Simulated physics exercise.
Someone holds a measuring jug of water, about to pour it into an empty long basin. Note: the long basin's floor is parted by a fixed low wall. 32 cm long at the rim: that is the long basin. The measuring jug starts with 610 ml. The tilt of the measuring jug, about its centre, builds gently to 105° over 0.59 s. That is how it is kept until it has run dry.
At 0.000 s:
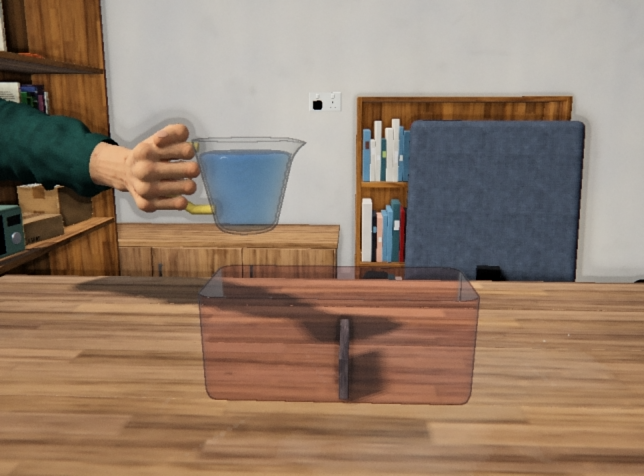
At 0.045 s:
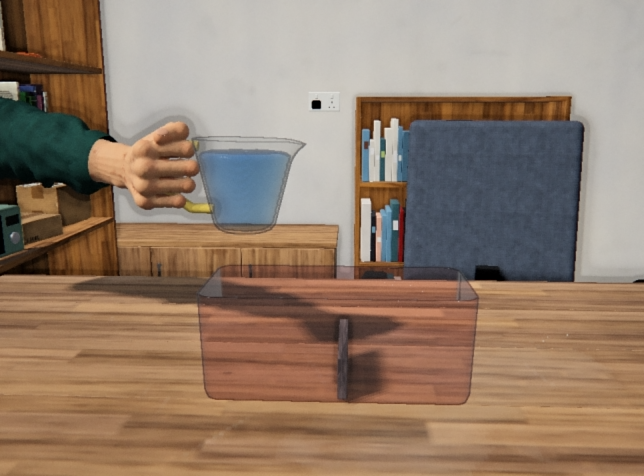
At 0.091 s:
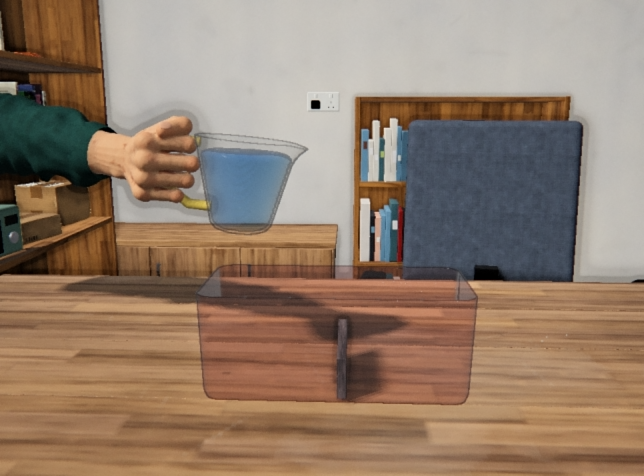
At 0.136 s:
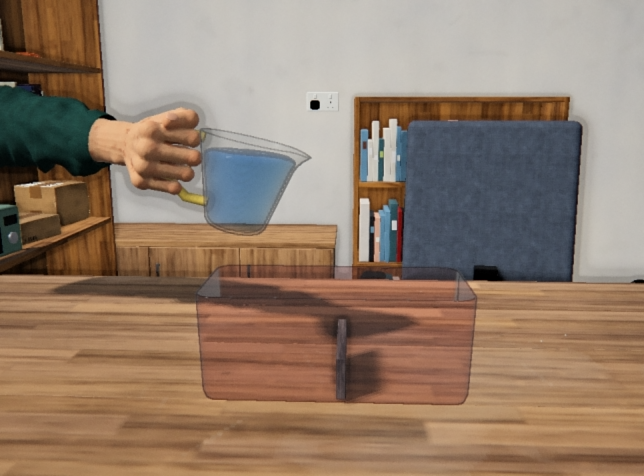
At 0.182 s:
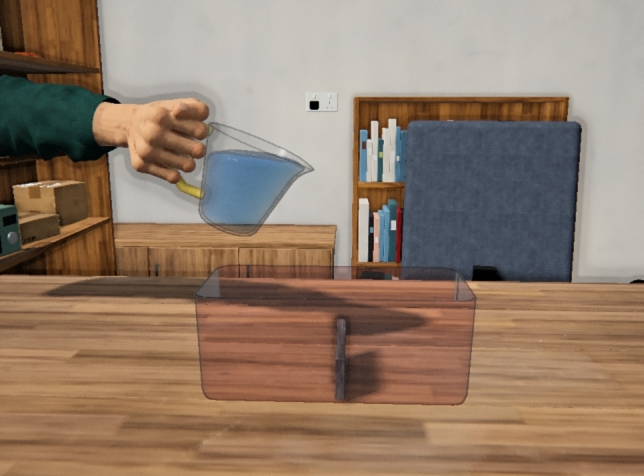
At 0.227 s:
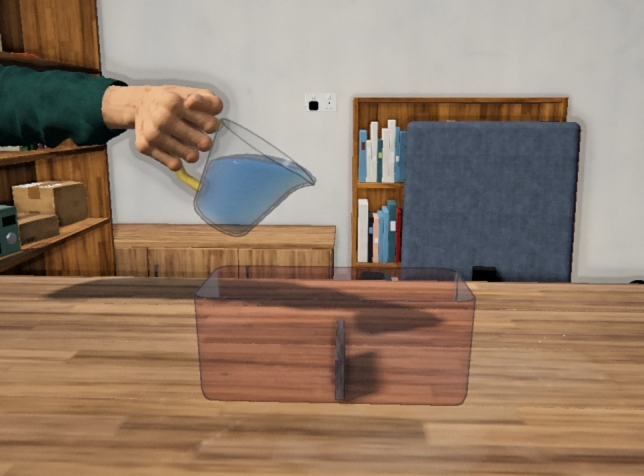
A hand in a dark green sleeve reaches in from the left, seen from the front across a wooden table in a room with shelves and a pale wall. It grips a clear measuring jug of blue water above a long, empty, see-through reddish basin with a low dark divider, a blue-grey panel standing behind. The hand gradually tilts the jug rightward, and the water shifts toward its spout.
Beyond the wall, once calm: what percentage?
42 out of 100.
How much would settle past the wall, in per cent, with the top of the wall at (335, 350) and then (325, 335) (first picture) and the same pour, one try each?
Around 70 and 80 percent, in that order.
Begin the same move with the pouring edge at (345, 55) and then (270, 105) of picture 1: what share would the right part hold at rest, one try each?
85 then 15 %.
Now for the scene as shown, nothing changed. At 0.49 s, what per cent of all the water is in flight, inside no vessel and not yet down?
Near 24 in a hundred.
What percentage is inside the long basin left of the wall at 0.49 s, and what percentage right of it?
About 8 left, 32 right.
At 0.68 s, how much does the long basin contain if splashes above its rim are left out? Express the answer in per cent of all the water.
I reckon close to 88 per cent.
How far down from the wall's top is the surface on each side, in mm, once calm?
About 36 mm on the left, about 40 mm on the right.
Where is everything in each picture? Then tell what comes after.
The first picture shows tilt 0°; pouring edge (306, 141); surface from (201, 153) to (293, 154); the long basin's rim runs from (210, 281) to (469, 285); the wall's top is at (344, 339).
The second picture shows tilt 2°; pouring edge (306, 143); surface from (201, 152) to (292, 154).
The third picture shows tilt 6°; pouring edge (309, 148); surface from (202, 150) to (293, 156).
The fourth picture shows tilt 13°; pouring edge (312, 157); surface from (208, 149) to (297, 160).
The fifth picture shows tilt 23°; pouring edge (315, 169); surface from (210, 153) to (305, 165).
The sixth picture shows tilt 34°; pouring edge (316, 184); surface from (211, 162) to (307, 175); 2 per cent is over the edge.
By 0.49 s the tilt is 97° and 36 per cent is still to pour, 8 is left of the wall and 31 right of it.
By 0.68 s the tilt is 105° and 3 per cent is still to pour, 46 is left of the wall and 42 right of it.
By 0.87 s the tilt is 105° and 0 per cent is still to pour, 56 is left of the wall and 42 right of it.
By 1.09 s the tilt is 105° and 0 per cent is still to pour, 56 is left of the wall and 42 right of it.
At rest 56 per cent lies left of the wall, 42 right of it and 2 outside.
